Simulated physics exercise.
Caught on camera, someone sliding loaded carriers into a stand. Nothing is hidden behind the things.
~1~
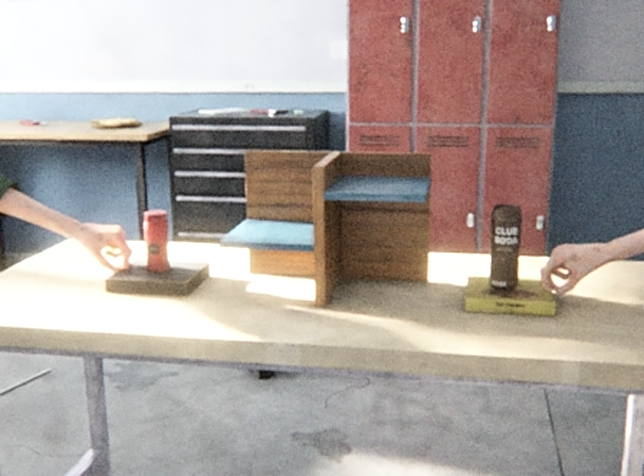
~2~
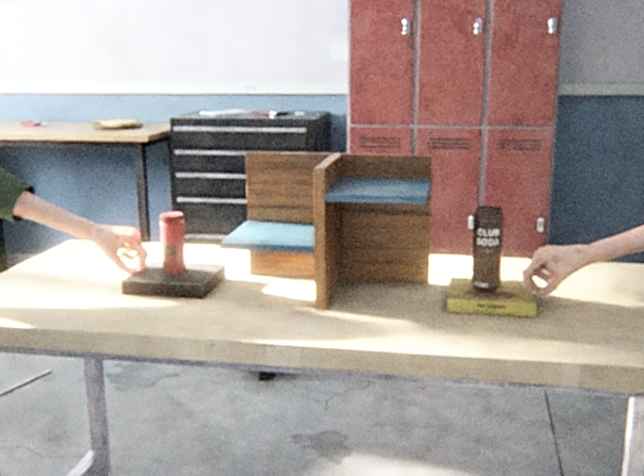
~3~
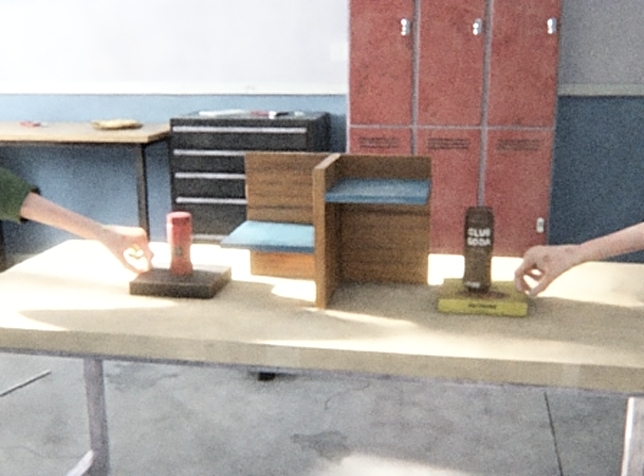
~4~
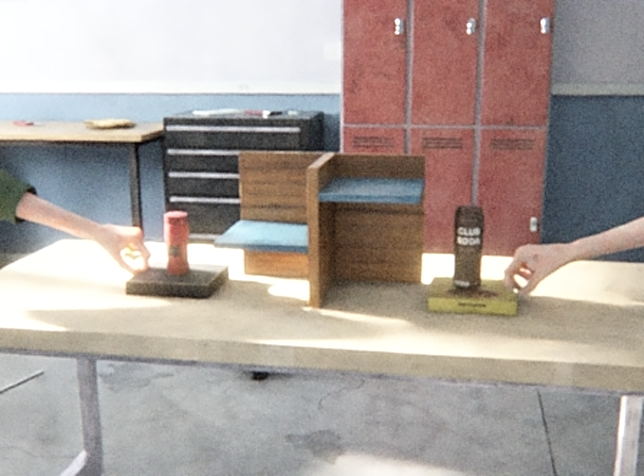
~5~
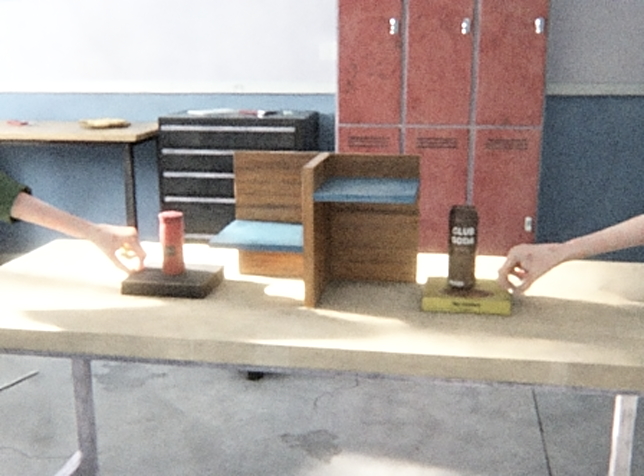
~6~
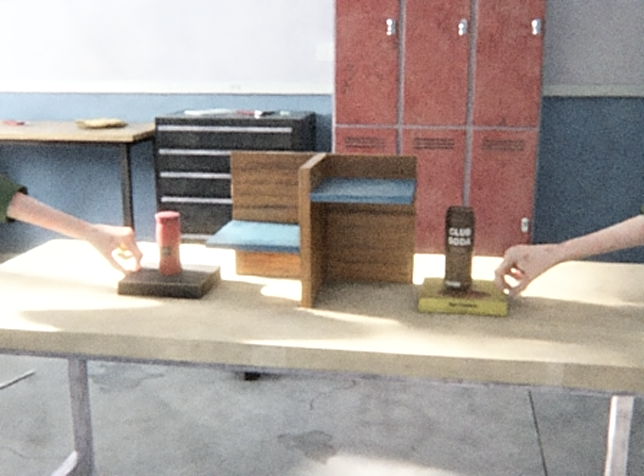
In a room with red lockers and a dark drawer cabinet, two hands at a pale table slide a black board carrying a red shaker and a yellow packet carrying a brown can inward toward a wooden stand. The movement then slows to almost nothing as the view drifts slightly.
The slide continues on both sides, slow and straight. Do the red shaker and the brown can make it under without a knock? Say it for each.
As it turns out, the red shaker gets scraped off its spot and the brown can rides in untouched.
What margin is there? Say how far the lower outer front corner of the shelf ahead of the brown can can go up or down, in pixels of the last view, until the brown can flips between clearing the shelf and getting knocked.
Roughly 12 pixels down.
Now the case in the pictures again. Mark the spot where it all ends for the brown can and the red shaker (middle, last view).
About (368, 245), and the other about (201, 268).
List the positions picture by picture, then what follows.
Hands sliding the things forward; red shaker (157, 241); brown can (505, 247); black board (160, 277), in the first frame.
Hands sliding the things forward; brown can (487, 249); yellow packet (490, 295), in the second frame.
Hands sliding the things forward; red shaker (180, 244); shelf (329, 228), in the third frame.
Hands sliding the things forward; brown can (468, 248); black board (180, 279), in the fourth frame.
Hands sliding the things forward; red shaker (173, 243); yellow packet (466, 294), in the fifth frame.
Hands sliding the things forward; red shaker (169, 244); brown can (459, 248); shelf (315, 228), in the sixth frame.
Then, 1.40 s later than the last frame, red shaker tilted by 11° near (209, 244); brown can riding along near (401, 246).
Then, 1.84 s later than the last frame, red shaker tilted by 69° near (198, 253); brown can riding along near (379, 245).
When it is over, the red shaker is knocked back, near (201, 268); the brown can passes below, near (368, 245).
